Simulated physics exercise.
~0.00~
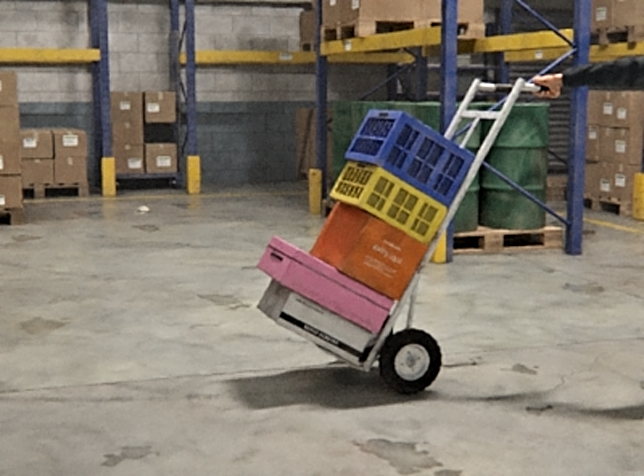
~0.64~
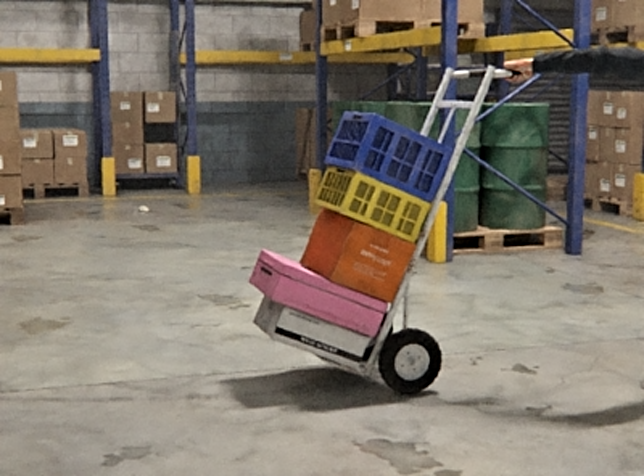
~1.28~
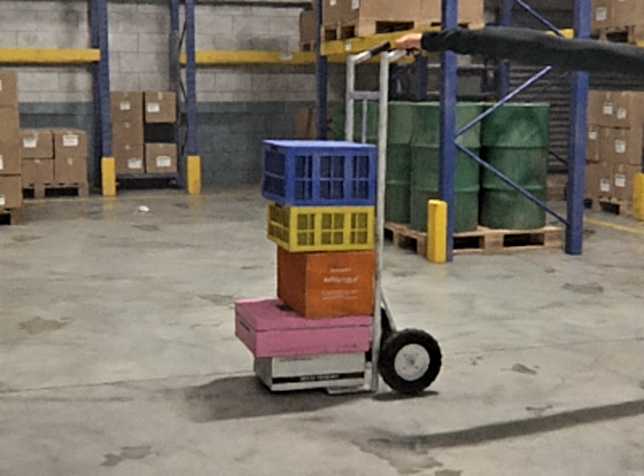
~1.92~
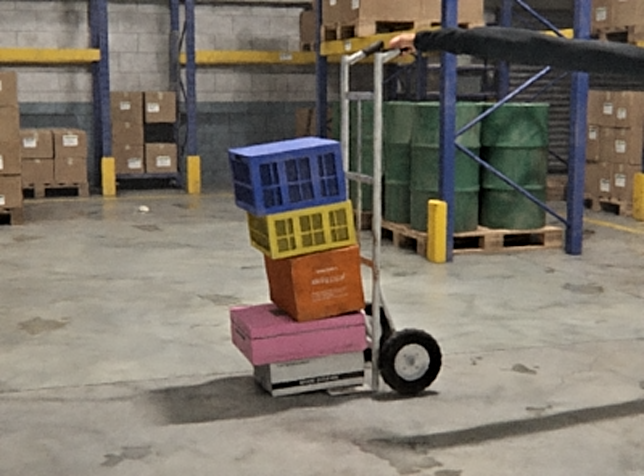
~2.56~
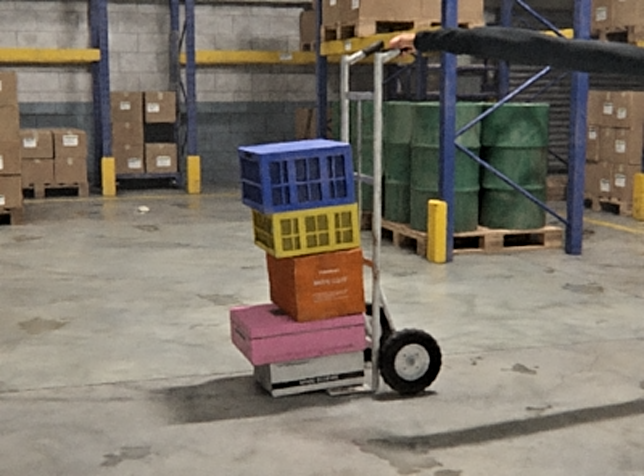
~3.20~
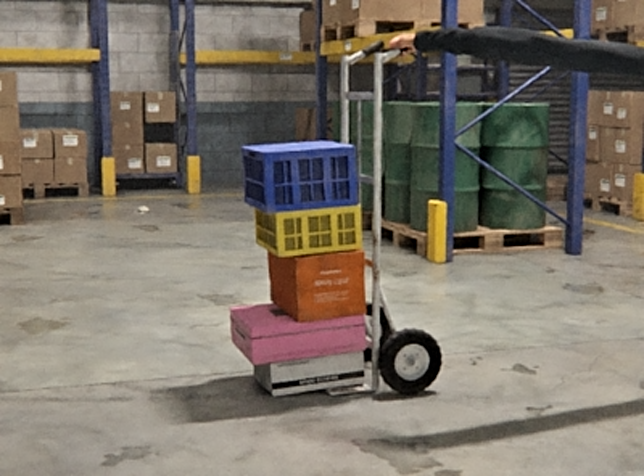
In a warehouse, an arm swings a loaded hand truck upright, and its stack wobbles but stands.
